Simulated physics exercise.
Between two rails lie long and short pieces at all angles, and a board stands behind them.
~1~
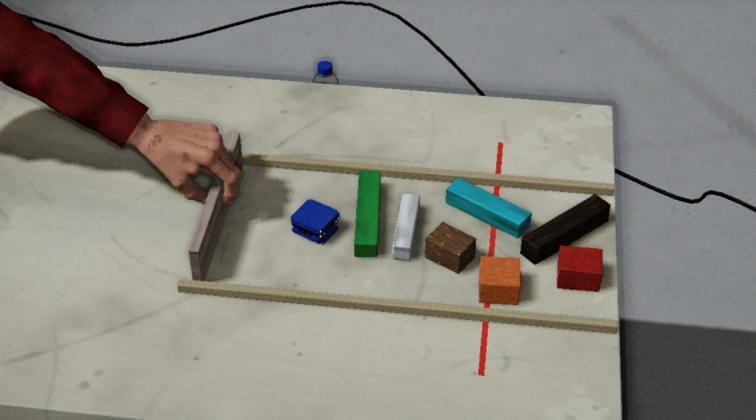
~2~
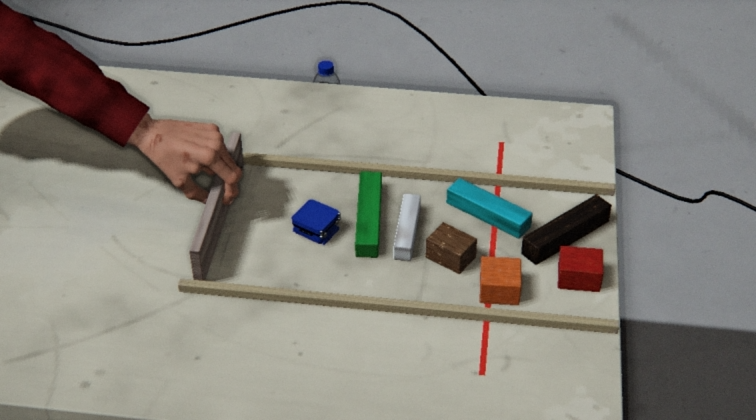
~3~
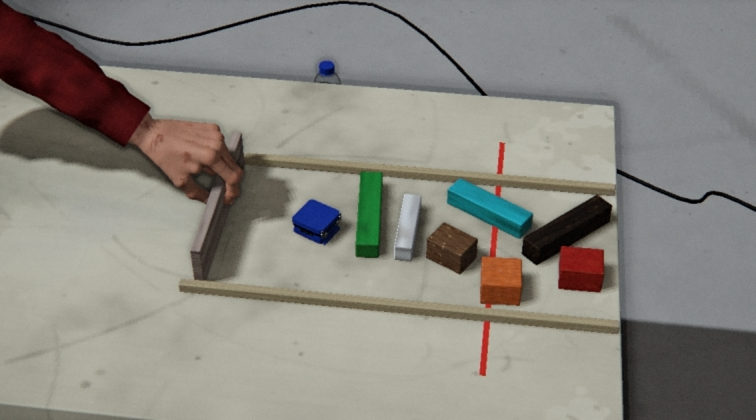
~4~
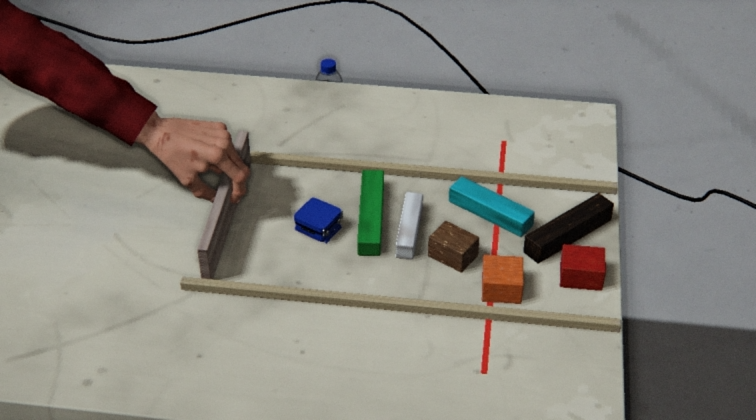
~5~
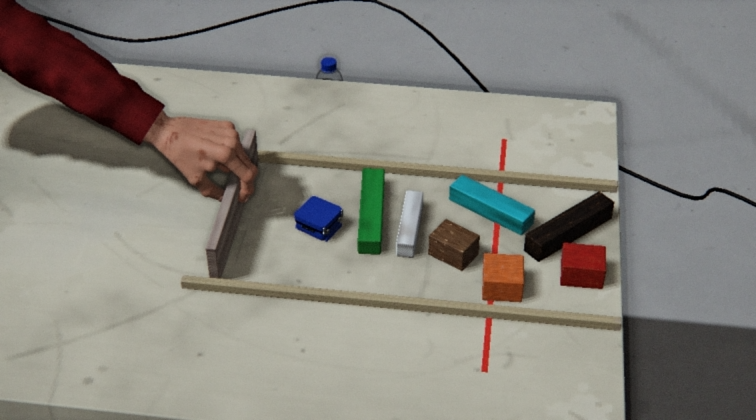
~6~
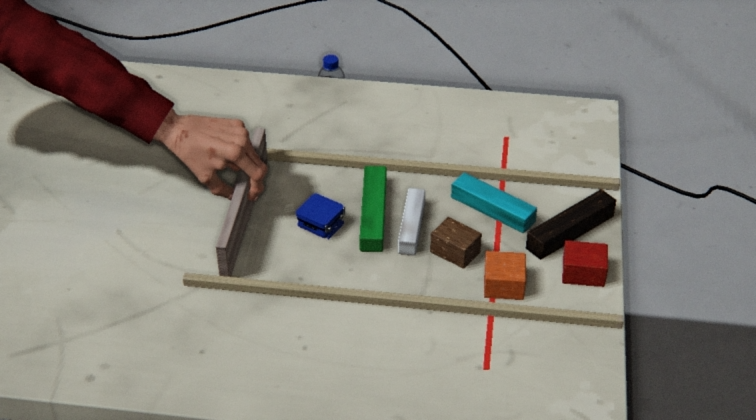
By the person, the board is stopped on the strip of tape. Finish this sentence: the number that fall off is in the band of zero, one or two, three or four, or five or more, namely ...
Namely one or two.
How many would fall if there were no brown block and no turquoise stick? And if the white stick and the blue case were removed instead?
You'd see 0 fallen, and 0 in the other try.
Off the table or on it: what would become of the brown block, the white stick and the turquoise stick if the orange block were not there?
Result - brown block: Up; white stick: Up; turquoise stick: Up.
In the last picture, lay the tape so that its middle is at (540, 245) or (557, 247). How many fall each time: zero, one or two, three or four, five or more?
Three or four; at least five.
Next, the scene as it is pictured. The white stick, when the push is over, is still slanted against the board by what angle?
It works out to near 0°.
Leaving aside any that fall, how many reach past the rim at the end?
Looks like 0 of them.
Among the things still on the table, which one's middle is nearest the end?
It's the brown block that is foremost.
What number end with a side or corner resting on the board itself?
The figure is 2.
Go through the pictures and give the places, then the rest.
The first picture shows red block (580, 269); black bar (566, 229); orange block (499, 281); board (217, 205); tape (492, 247).
The second picture shows black bar (567, 229); board (218, 205).
The third picture shows orange block (501, 281); blue case (316, 223).
The fourth picture shows red block (583, 267); turquoise stick (491, 206).
The fifth picture shows black bar (570, 226); brown block (454, 245).
The sixth picture shows red block (585, 263); black bar (572, 224); orange block (505, 275); board (243, 201); tape (497, 241).
Soon after, none off yet; red block at rest near (585, 263); black bar at rest near (572, 224); orange block at rest near (505, 275).
Then, none off yet; red block at rest near (585, 263); black bar moving near (580, 224); orange block at rest near (505, 275).
At rest, the number that fall off is one or two; fallen, black bar and red block.
